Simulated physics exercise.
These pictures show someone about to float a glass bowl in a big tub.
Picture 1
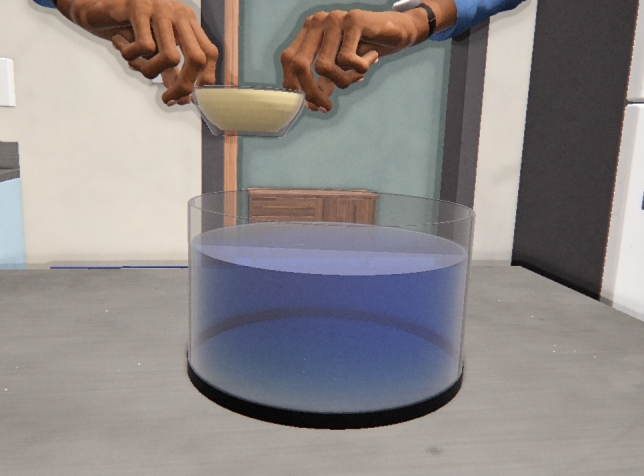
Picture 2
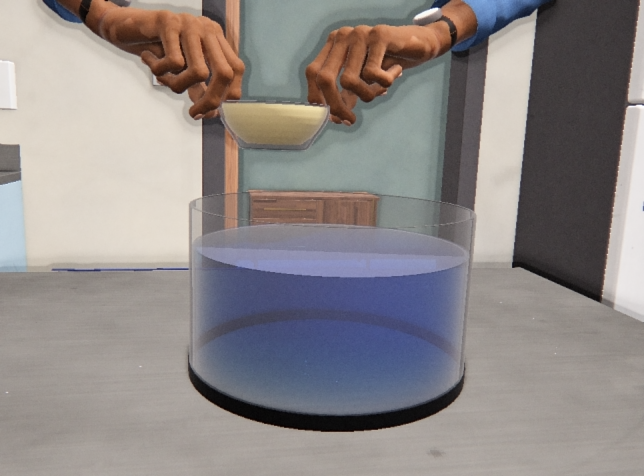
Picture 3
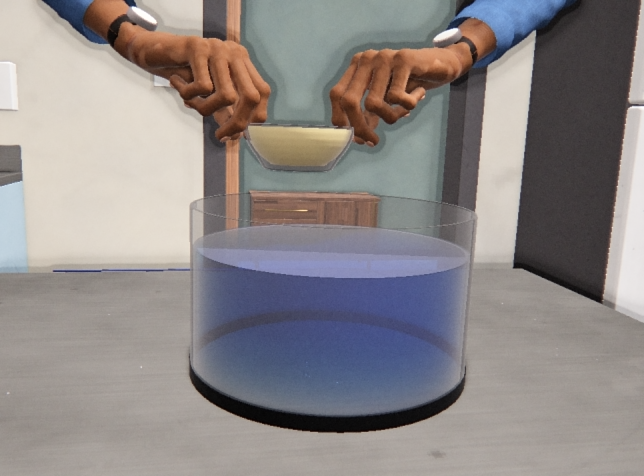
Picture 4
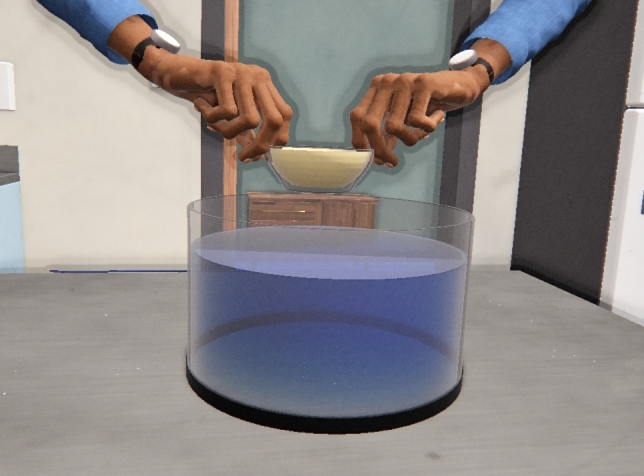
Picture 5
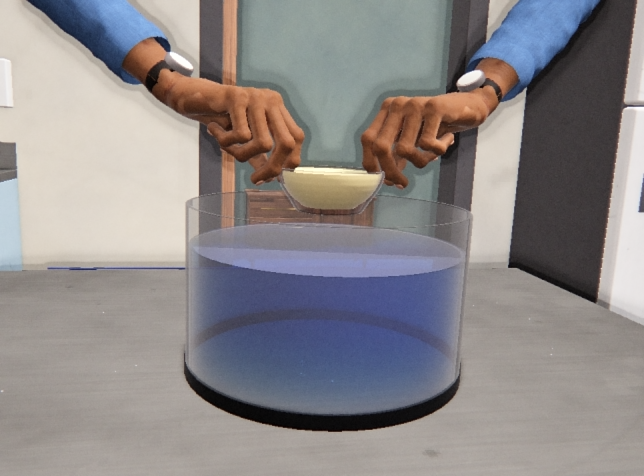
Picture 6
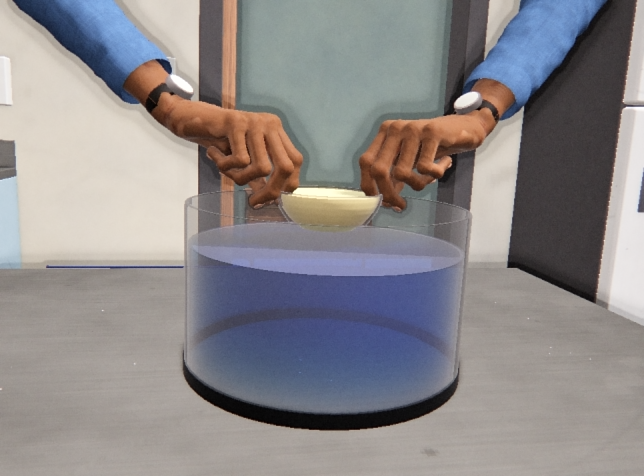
A small glass bowl, nearly full of something pale yellow, is held by two hands above a big clear tub in a room seen from the front at about table height. The tub of blue liquid stands on a grey surface, before a green panel and cream walls. The hands, below blue sleeves, carry the bowl rightward and down until it is just over the liquid's surface.
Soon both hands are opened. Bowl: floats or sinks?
My guess is it does not stay up after the hands leave.
Next, the bowl dips into the dyed water.
After that, dyed water pours in over its rim.
Finally, the bowl lies on the bottom.
